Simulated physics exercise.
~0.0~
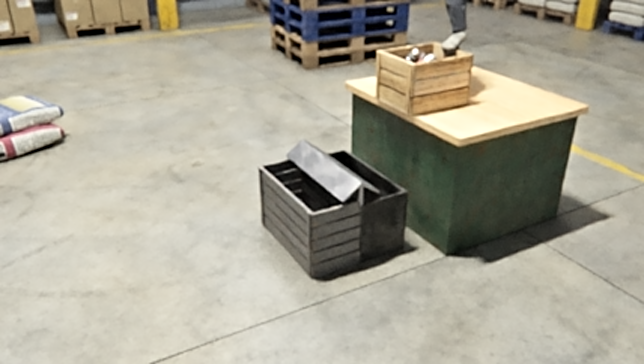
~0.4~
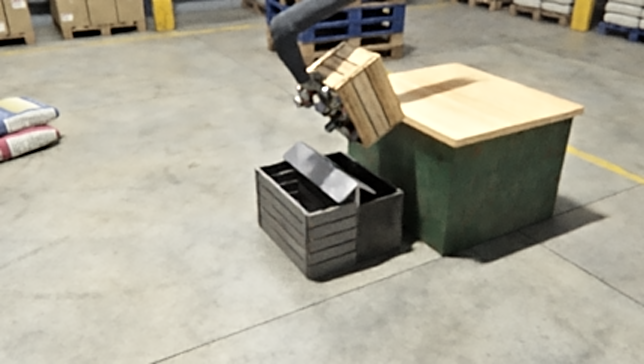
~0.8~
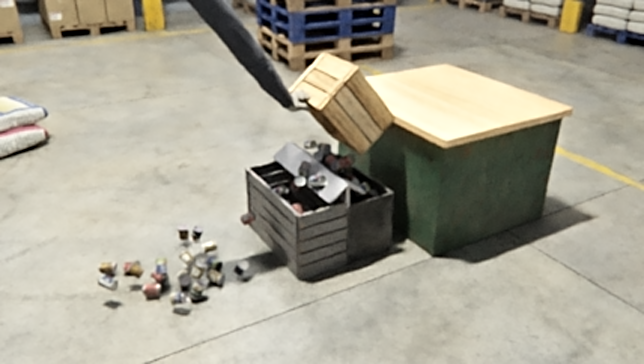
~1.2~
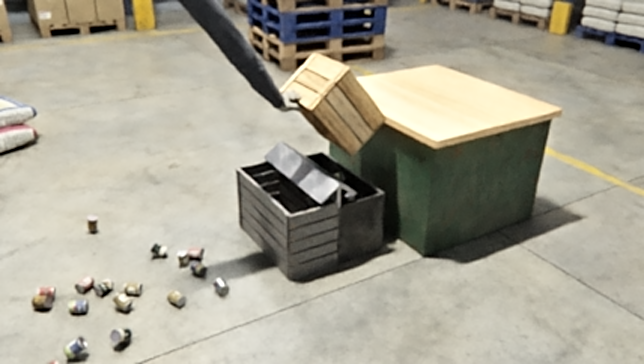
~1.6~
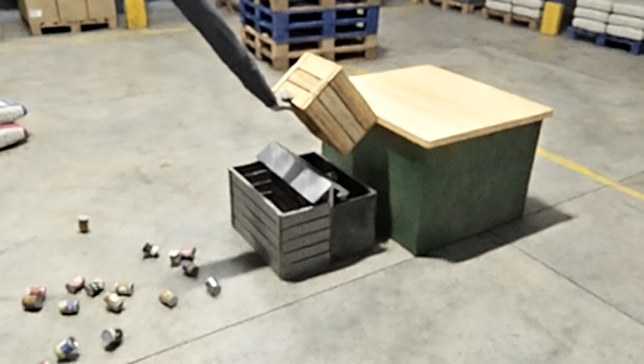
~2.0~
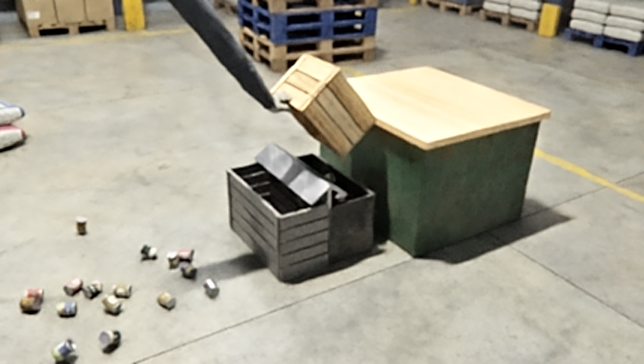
A wooden crate tips off the bench, spilling small tins into black containers and across the floor.
